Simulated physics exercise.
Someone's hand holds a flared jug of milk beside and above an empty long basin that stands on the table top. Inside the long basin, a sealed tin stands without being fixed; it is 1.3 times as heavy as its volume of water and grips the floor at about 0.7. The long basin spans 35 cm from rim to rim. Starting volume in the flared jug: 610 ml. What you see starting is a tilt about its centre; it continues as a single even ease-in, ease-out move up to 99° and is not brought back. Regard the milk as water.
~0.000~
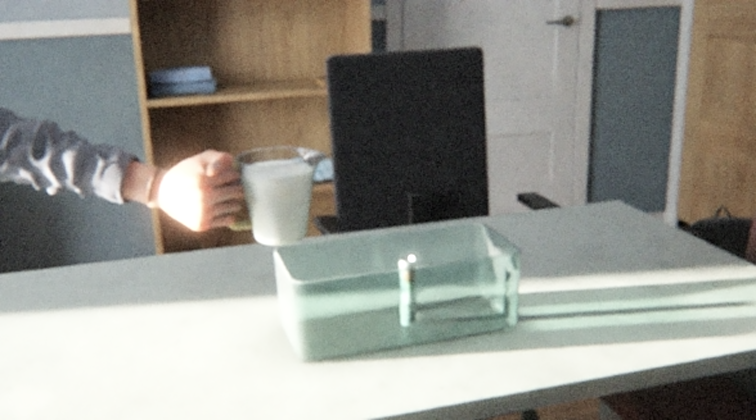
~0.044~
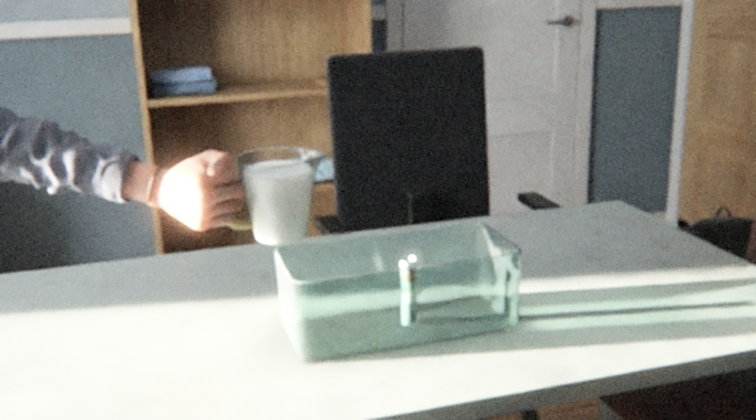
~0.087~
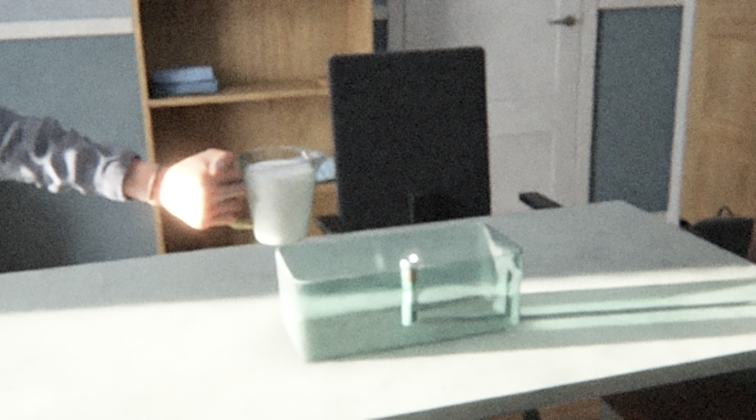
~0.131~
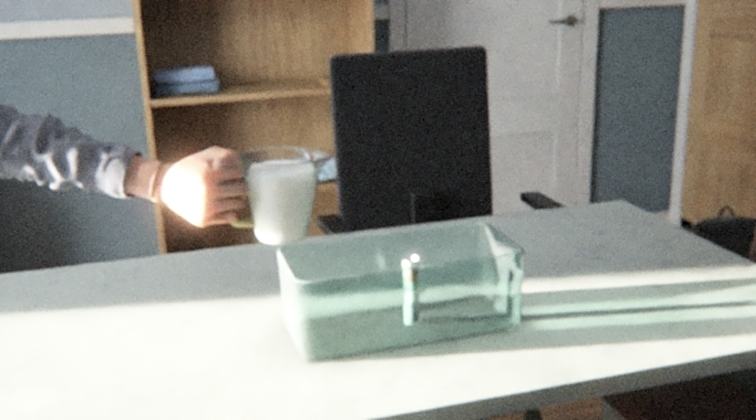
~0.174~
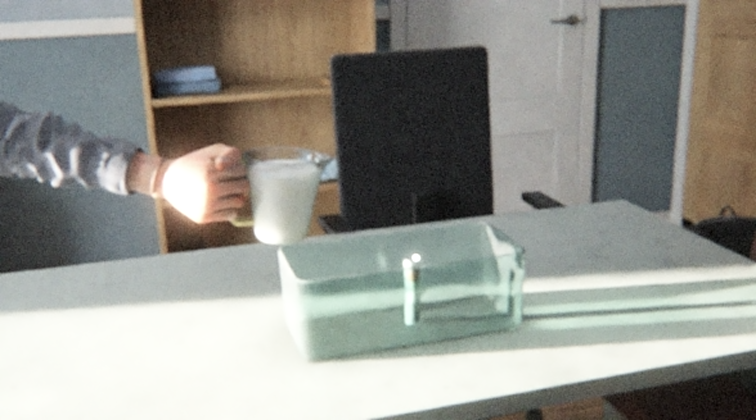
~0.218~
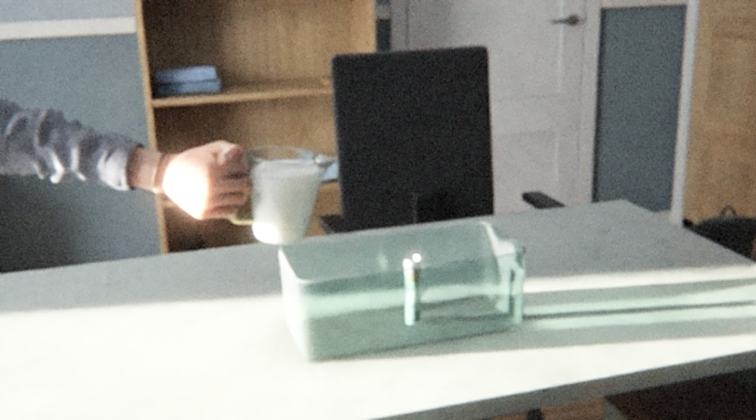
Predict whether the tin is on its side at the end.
The tin is not on its side.
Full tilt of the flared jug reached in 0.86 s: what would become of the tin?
The tin would stay balanced.
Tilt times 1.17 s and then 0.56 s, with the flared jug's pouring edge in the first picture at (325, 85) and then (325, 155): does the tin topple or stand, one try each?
Try 1: Tipped over; try 2: Still standing.
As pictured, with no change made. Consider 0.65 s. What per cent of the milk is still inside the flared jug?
Close to 80 percent of the liquid remains at that time.
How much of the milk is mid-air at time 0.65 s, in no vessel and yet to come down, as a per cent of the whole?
Around 14 in a hundred.
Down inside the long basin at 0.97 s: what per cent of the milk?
Some 60 per cent.
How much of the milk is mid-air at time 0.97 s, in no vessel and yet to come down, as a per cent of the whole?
It comes to some 12 percent of the total.
By 0.65 s the tilt is 59° and 80 per cent is still to pour; the tin stands where it began.
By 0.97 s the tilt is 92° and 27 per cent is still to pour; the tin stands where it began.
By 1.31 s the tilt is 99° and 1 per cent is still to pour; the tin stands where it began.
By 1.67 s the tilt is 99° and 0 per cent is still to pour; the tin stands where it began.
At rest the tin stands where it began.
